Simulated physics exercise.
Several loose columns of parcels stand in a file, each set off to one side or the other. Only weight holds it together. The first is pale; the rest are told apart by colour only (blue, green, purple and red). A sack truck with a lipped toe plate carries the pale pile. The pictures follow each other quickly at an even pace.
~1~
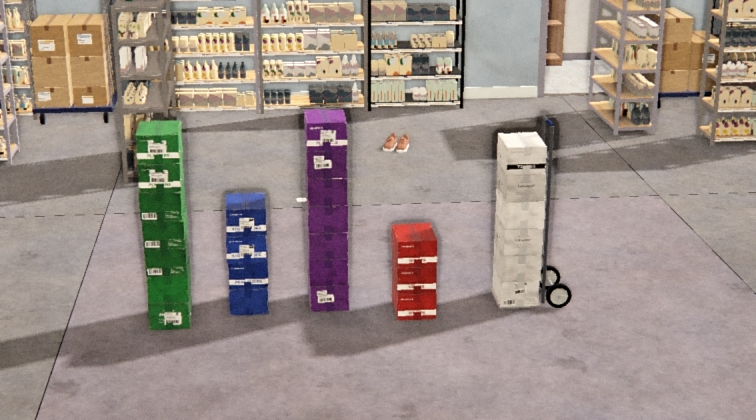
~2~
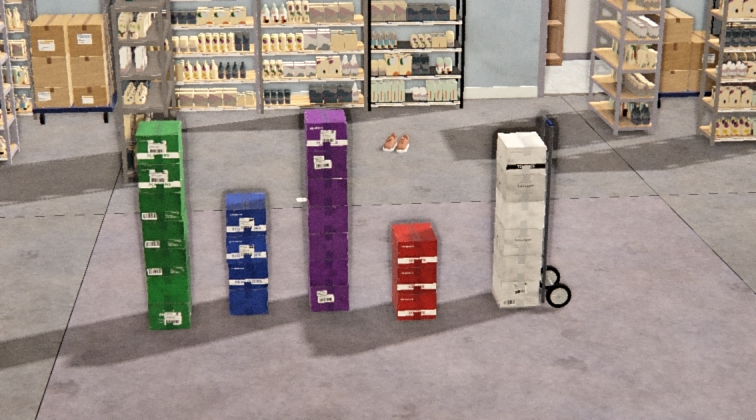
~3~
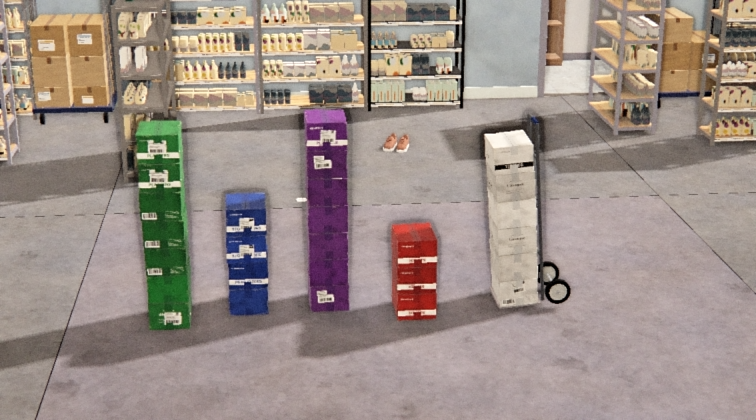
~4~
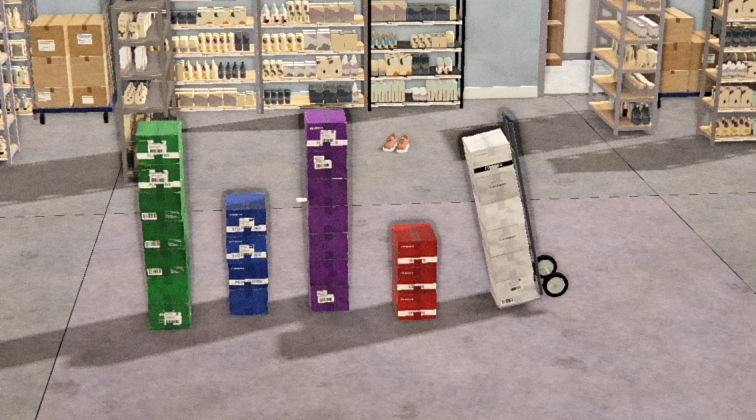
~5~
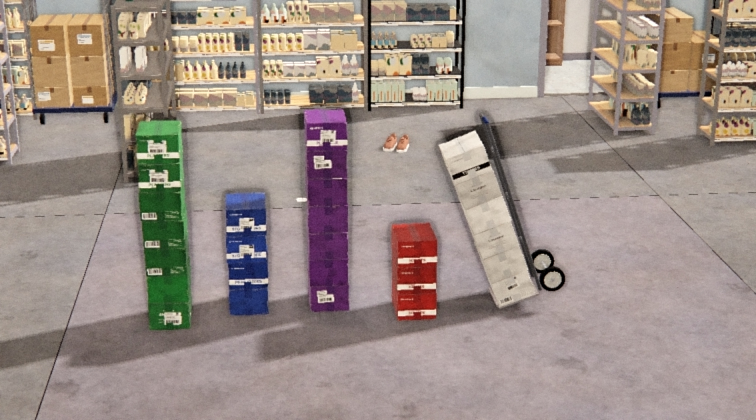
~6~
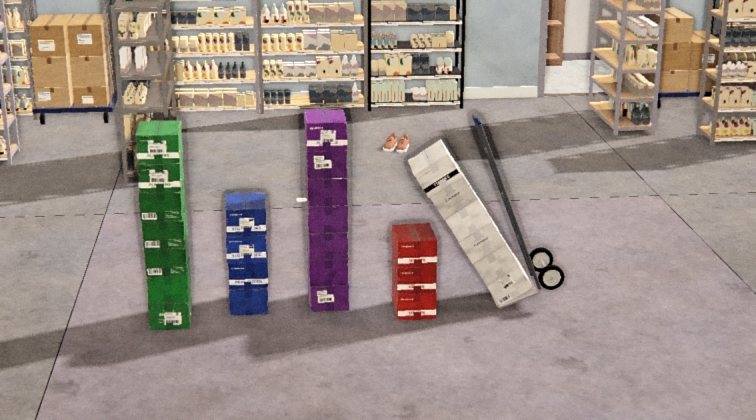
A tall white stack of boxes on a hand truck leans steadily left toward a red stack.
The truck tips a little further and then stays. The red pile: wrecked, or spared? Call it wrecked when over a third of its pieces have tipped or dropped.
That pile keeps nearly all its pieces up.
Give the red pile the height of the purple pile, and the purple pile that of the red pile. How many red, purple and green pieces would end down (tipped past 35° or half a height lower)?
The counts are red 7, purple 0, green 0.
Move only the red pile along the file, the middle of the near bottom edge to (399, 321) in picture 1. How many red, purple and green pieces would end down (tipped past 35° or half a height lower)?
Pile by pile, red 0, purple 0, green 0.
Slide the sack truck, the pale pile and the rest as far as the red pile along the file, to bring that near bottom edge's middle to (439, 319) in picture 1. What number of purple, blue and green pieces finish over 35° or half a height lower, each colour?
Purple 0, blue 0, green 0.
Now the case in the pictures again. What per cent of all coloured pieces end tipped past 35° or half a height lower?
About 0 per cent.
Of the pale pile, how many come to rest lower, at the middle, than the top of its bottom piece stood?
It comes to 1.
Just after the last frame, 6 of the pale pile down; none of the 3 red parcels down (0 of 21 in all colours); top red parcel unmoved.
A moment on, 5 of the pale pile down; none of the 3 red parcels down (0 of 21 in all colours); top red parcel moved a little.
When it is over, 6 of the pale pile down; none of the 3 red parcels down (0 of 21 in all colours); top red parcel tilted barely; top purple parcel unmoved. In pixels of the last frame, middles, top red parcel near (399, 246), top purple parcel near (325, 130).
